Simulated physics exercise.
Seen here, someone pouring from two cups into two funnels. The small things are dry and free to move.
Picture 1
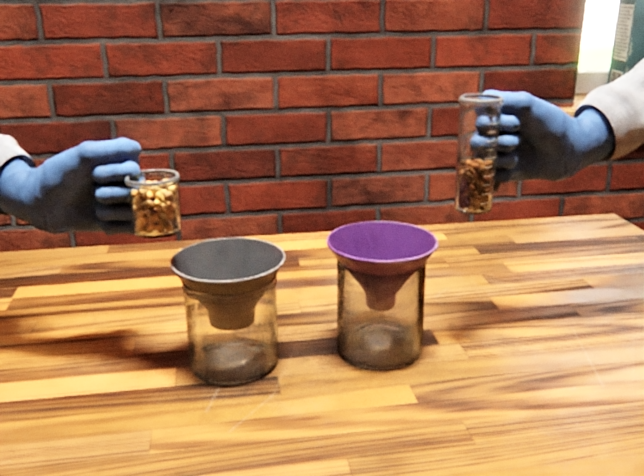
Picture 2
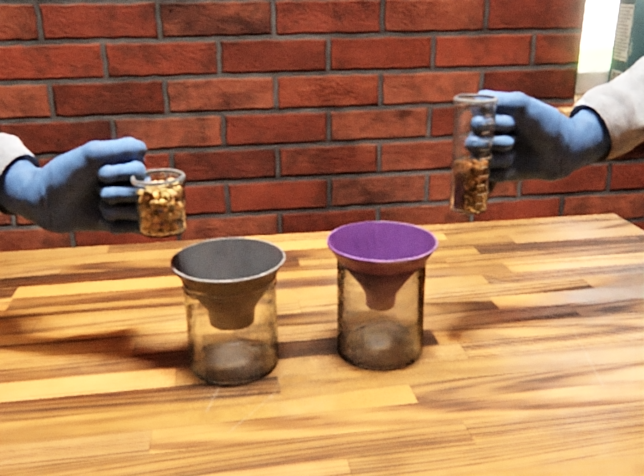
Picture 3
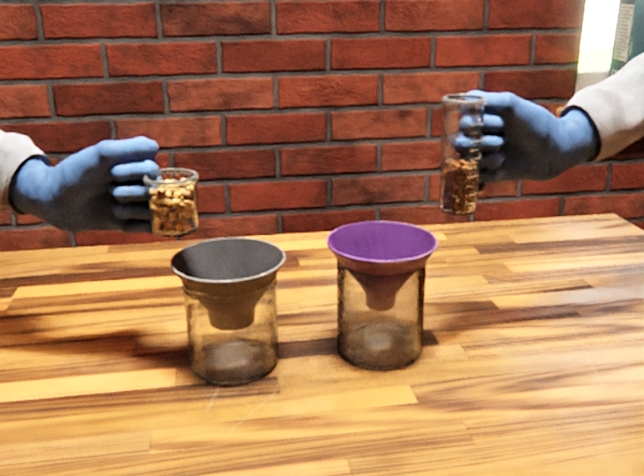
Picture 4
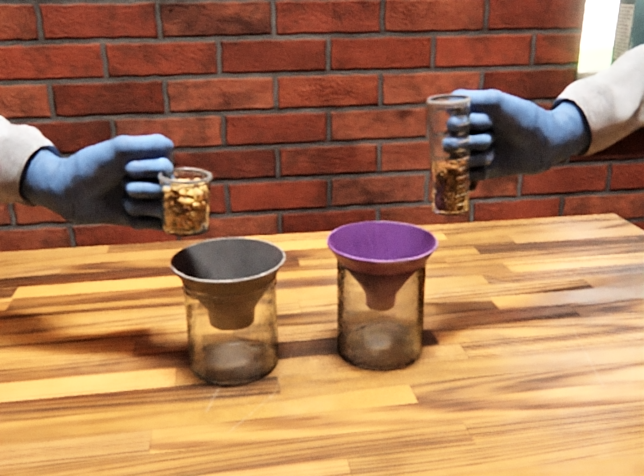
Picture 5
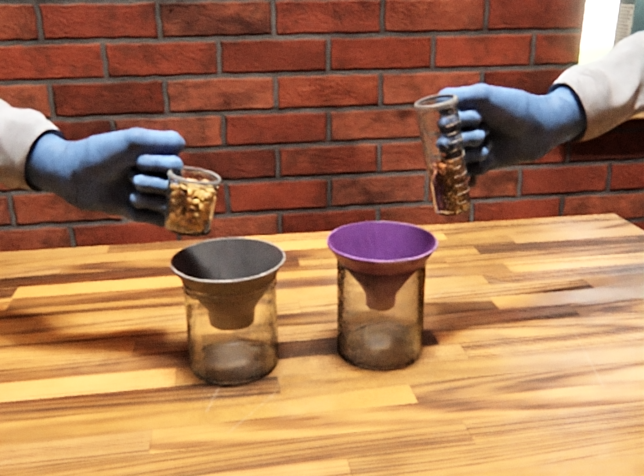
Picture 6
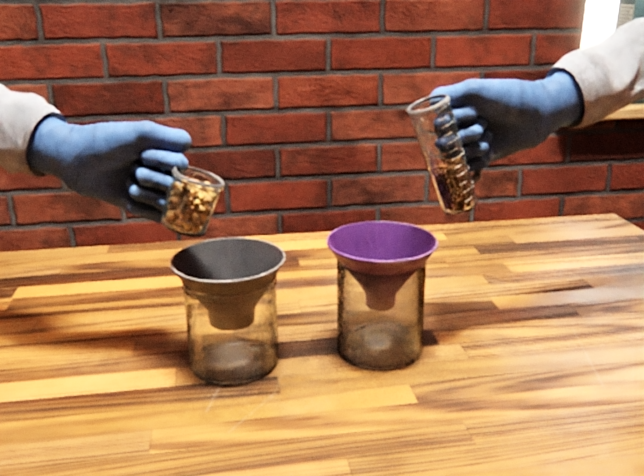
The clip opens on two blue-gloved hands holding clear cups of small dry pieces, upright, behind a gray funnel and a purple funnel set in glass jars on a wooden table. The hands move inward toward each other, then gradually tilt both cups toward the funnels, with the pieces still inside.
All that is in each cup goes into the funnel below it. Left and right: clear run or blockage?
The left funnel empties into its jar and the right funnel empties into its jar.
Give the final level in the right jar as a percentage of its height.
Near 10 %.
Then, 0.52 s past the last view, left, all still in the cup; right, all still in the cup.
Then, 1.07 s past the last view, left, nearly all still in the cup, a stray few in or over the funnel; right, all still in the cup.
Then, 1.72 s past the last view, left, a small part still in the cup, about a quarter in or over the funnel, about two thirds down in the jar; right, about a quarter still in the cup, about half in or over the funnel, about a quarter down in the jar.
Finally, left, all down in the jar; right, all down in the jar.
